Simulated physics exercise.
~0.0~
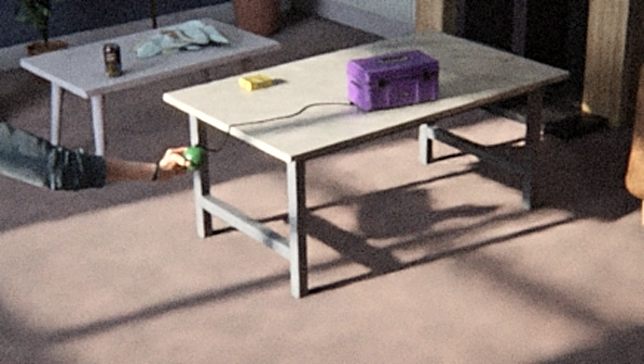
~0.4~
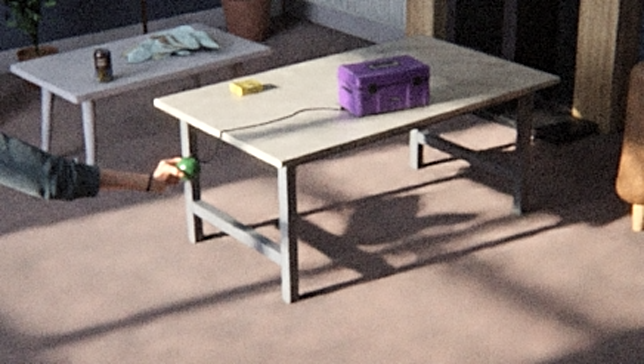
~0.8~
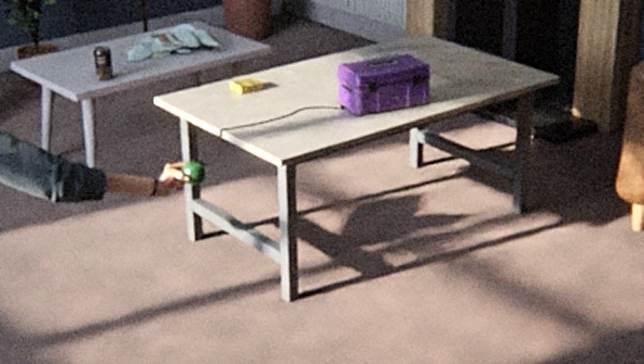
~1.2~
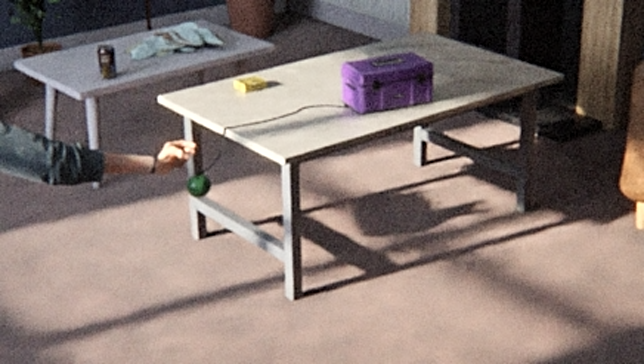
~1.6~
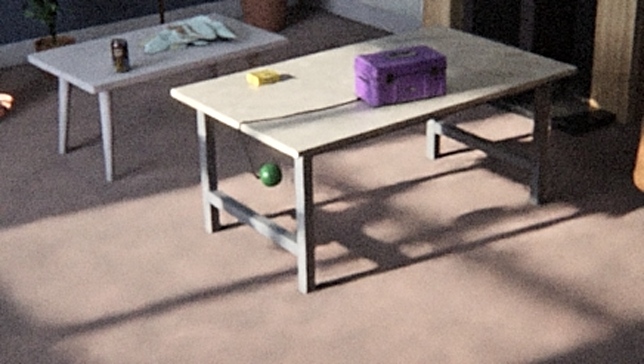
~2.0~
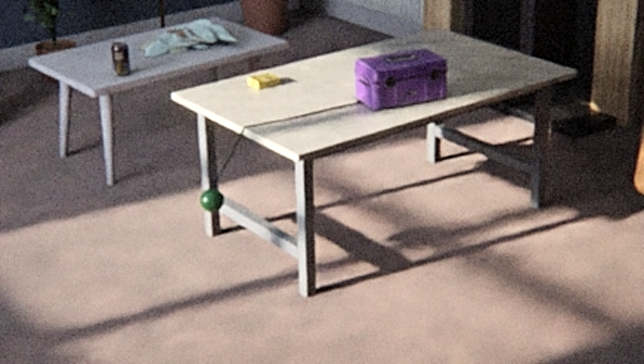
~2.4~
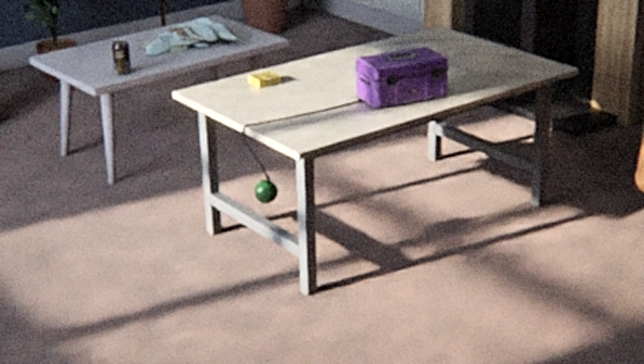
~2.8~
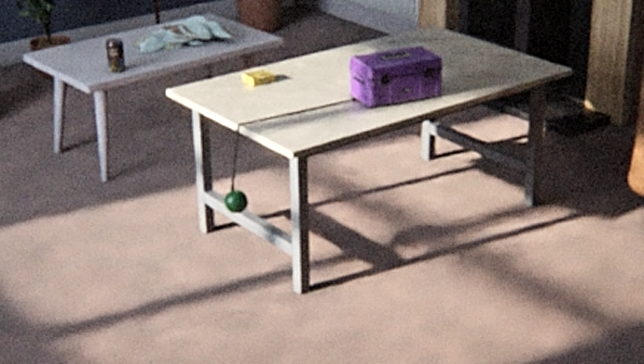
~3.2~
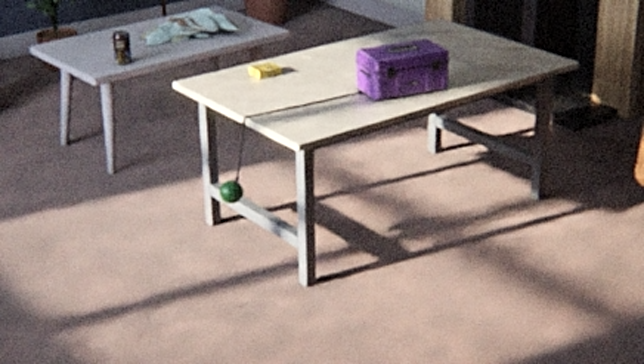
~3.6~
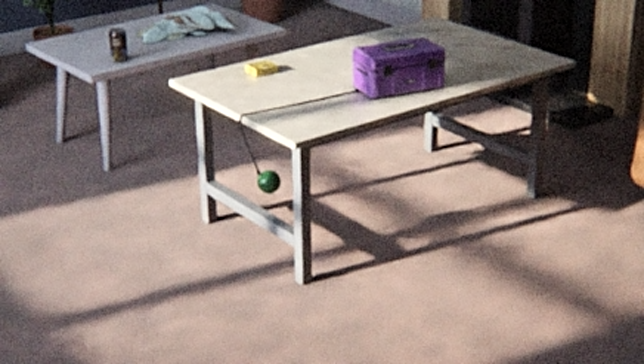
In a carpeted room crossed by sunlight and shadow, a pale table holds a purple toolbox and a small yellow box, with a low side table behind it. A hand reaches in from the left, holding a green apple on a string just past the table's near left end. The hand lowers the apple a little, lets go and draws back out of view. The apple drops slightly and swings right and left beneath the edge, held by the string running across the tabletop. It ends still hanging in mid-air, while the toolbox and yellow box stay in place.
